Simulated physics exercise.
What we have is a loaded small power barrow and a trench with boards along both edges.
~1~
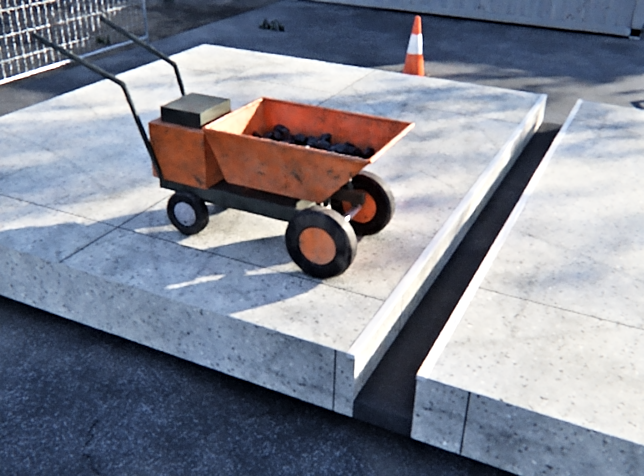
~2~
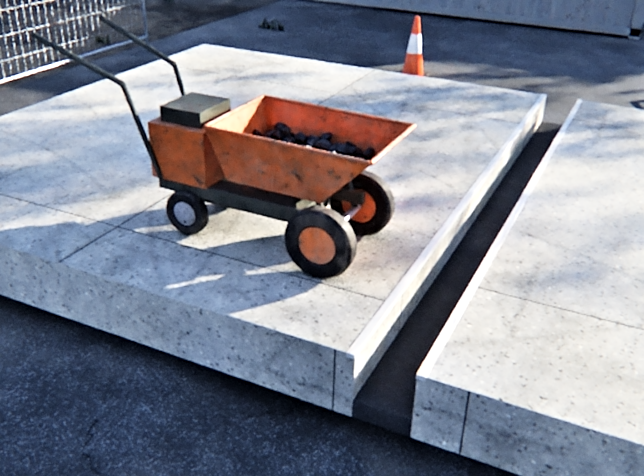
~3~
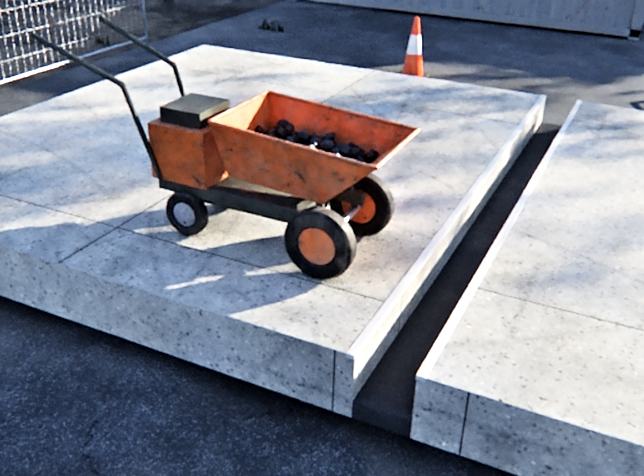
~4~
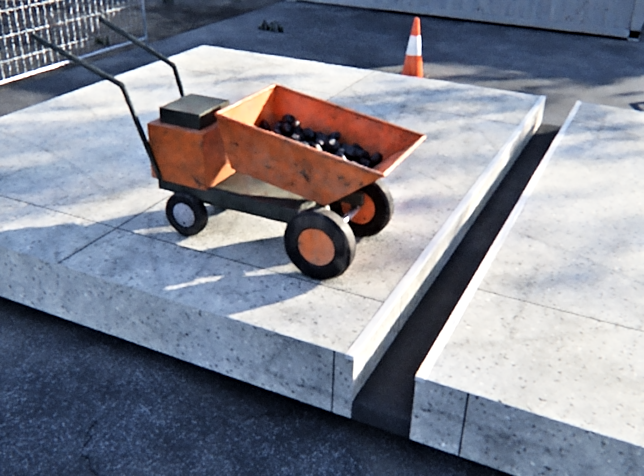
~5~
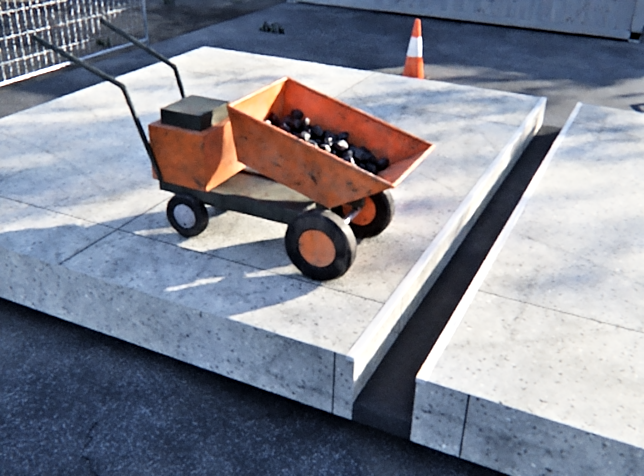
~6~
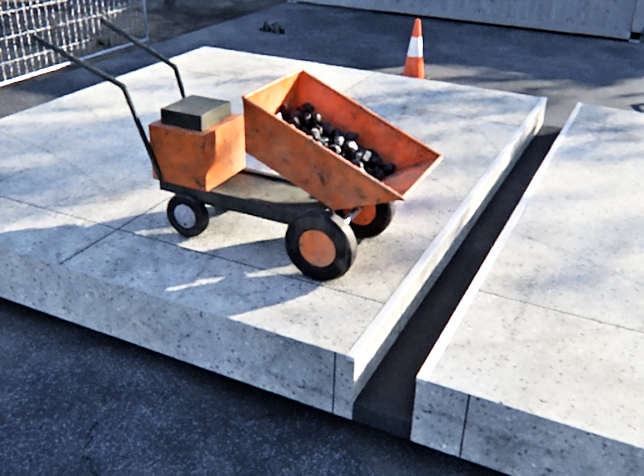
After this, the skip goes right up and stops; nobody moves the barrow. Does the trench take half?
It catches more than half.
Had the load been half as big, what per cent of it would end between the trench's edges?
Some 100 per cent.
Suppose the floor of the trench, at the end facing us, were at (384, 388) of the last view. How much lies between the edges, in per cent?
Close to 50 per cent.
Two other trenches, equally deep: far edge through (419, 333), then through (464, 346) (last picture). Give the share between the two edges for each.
The first gives 10 %, the second 100 %.
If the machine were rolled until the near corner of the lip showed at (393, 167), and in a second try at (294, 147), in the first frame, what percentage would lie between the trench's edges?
About 10 and 30 per cent.
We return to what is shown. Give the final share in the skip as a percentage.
Near 0 %.
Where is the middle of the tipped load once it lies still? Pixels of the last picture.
Roughly at (445, 311).
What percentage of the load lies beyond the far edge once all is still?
About 15 per cent.
Soon, skip tipped steeply; all in the skip.
A while on, skip tipped right over; about half in the skip; about a third in or heaped over the trench; a small part beyond it.
Towards the end, skip tipped right over; most in or heaped over the trench; a small part beyond it.
Finally, skip tipped right over; most in or heaped over the trench; a small part beyond it.
